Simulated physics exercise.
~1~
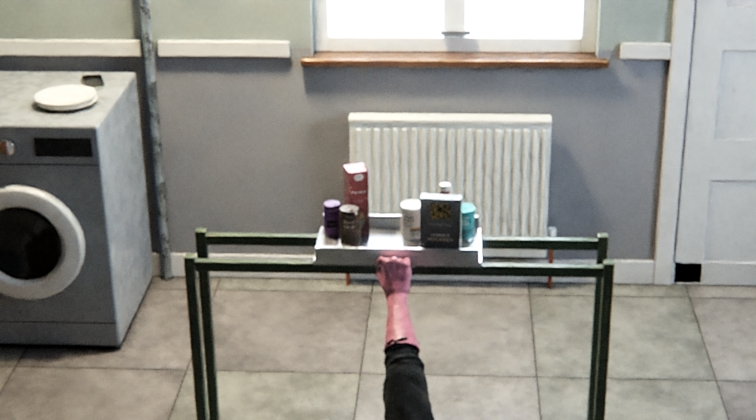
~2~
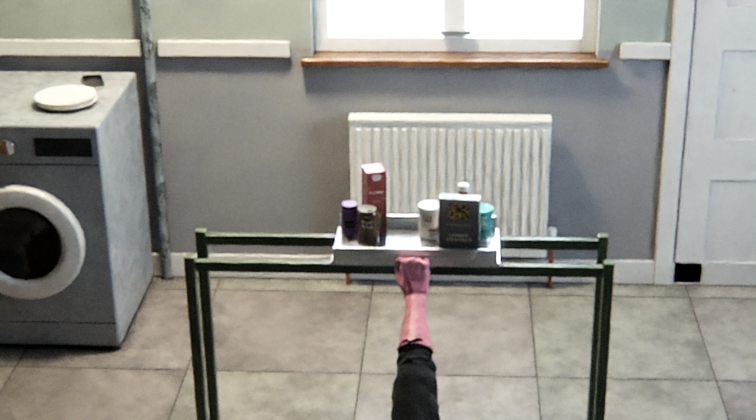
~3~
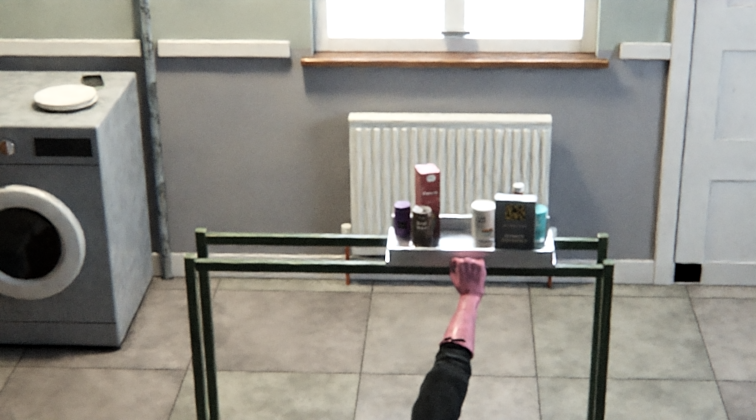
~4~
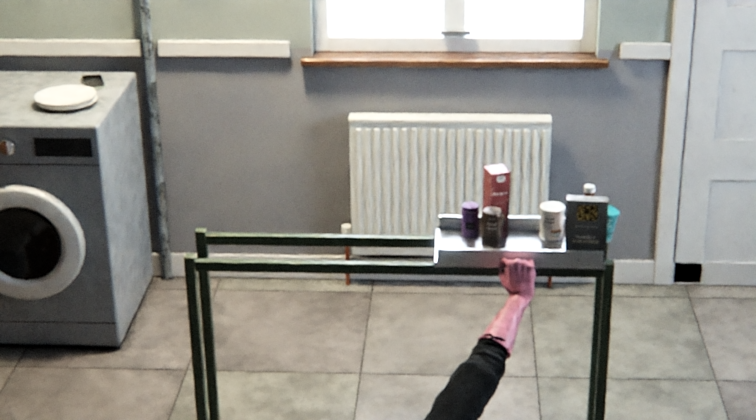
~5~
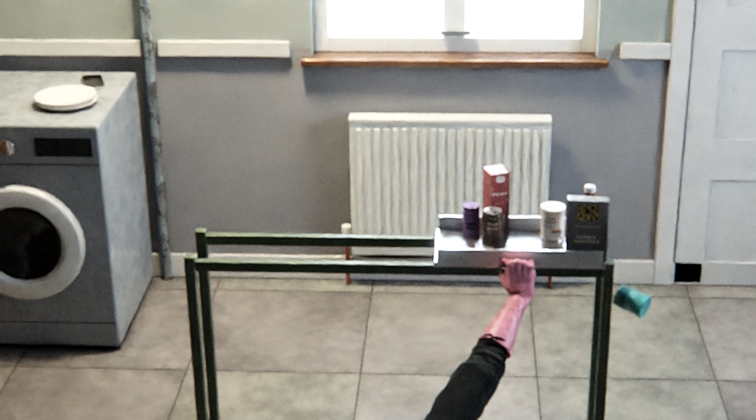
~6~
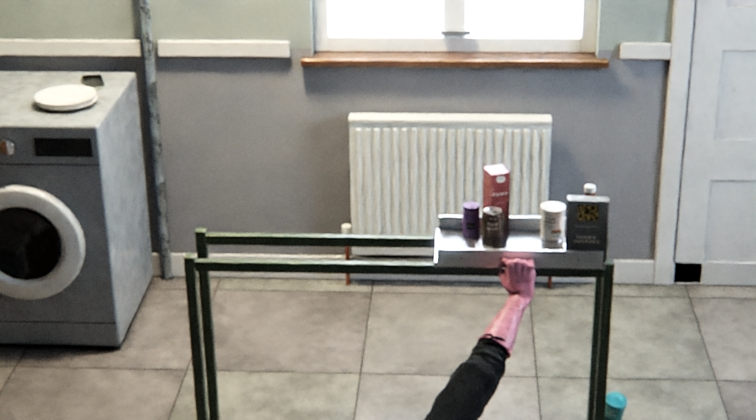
A hand slides a loaded tray right along rails, and a turquoise tin falls off.
